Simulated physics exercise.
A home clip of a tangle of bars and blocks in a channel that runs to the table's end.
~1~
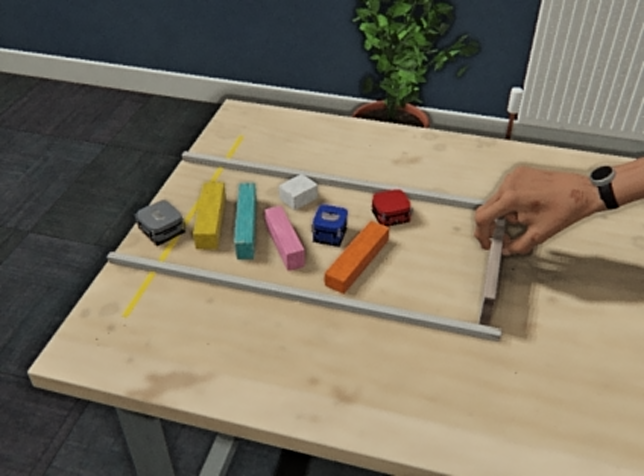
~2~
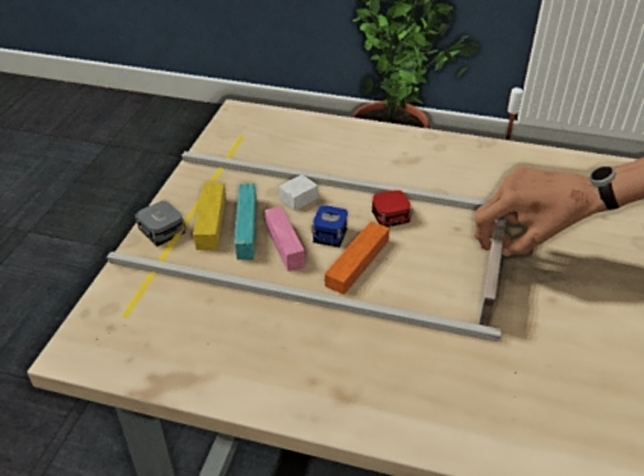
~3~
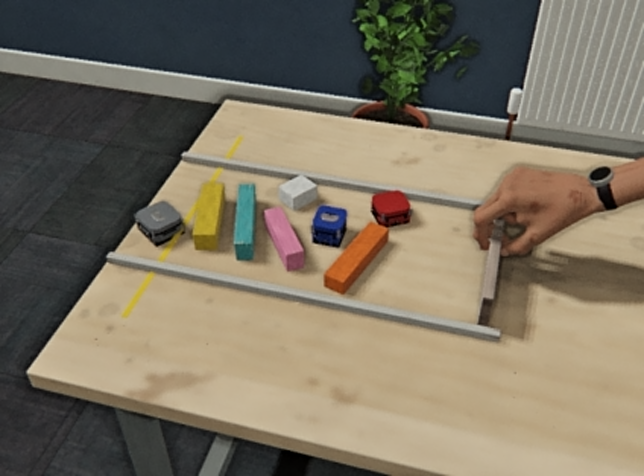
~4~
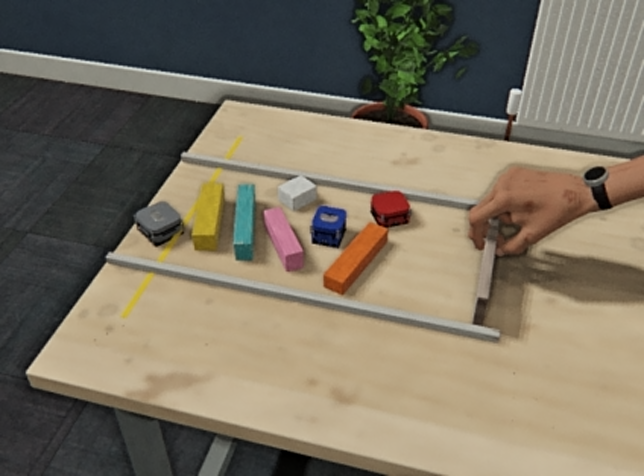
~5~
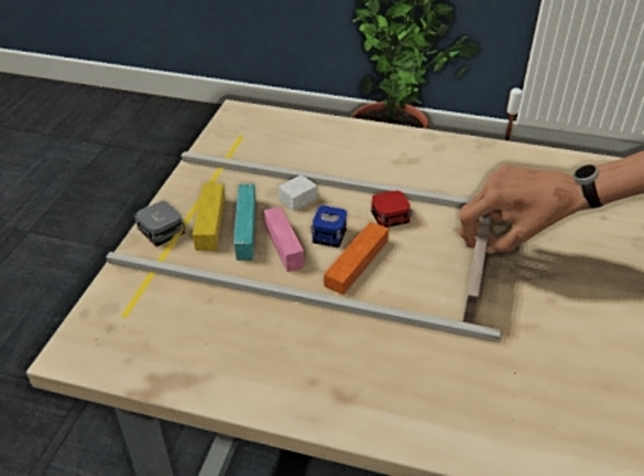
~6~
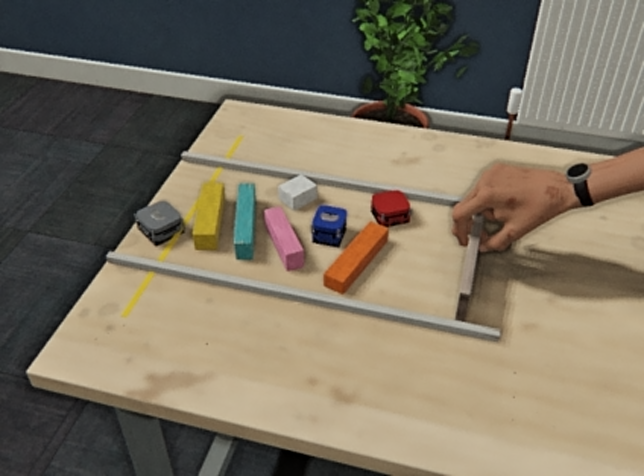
On a pale wooden table in a room with a dark wall, a radiator and a potted plant, seen from above at an angle, two metal rails form a channel. Between them, from left to right, lie grey, yellow, turquoise, pink, white, blue, orange and red objects, with yellow tape at the left. A watch-wearing hand slides a board slightly left while everything else and the camera stay still.
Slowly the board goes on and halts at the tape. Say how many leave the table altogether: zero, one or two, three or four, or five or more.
As it turns out, the number that fall off is three or four.
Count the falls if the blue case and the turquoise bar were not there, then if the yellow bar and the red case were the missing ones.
It would be 2 and 2.
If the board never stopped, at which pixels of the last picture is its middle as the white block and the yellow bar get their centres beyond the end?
At (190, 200) for the white block; at (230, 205) for the yellow bar.
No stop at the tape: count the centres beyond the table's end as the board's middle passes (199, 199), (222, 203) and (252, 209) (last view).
It would be 3, 2 and 1.
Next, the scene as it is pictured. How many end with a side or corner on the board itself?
In contact: 2.
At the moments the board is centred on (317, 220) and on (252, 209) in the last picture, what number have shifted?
6 and 8.
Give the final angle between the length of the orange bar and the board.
About 0°.
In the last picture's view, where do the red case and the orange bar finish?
Near (199, 171) and (170, 222).
Soon after, none off yet; grey case at rest near (160, 223); yellow bar at rest near (210, 215); turquoise bar at rest near (246, 220).
Then, none off yet; grey case moved a little near (142, 223); yellow bar moved a little near (175, 215); turquoise bar moved a little near (195, 217).
At rest, the number that fall off is three or four; fallen, turquoise bar, yellow bar and grey case.
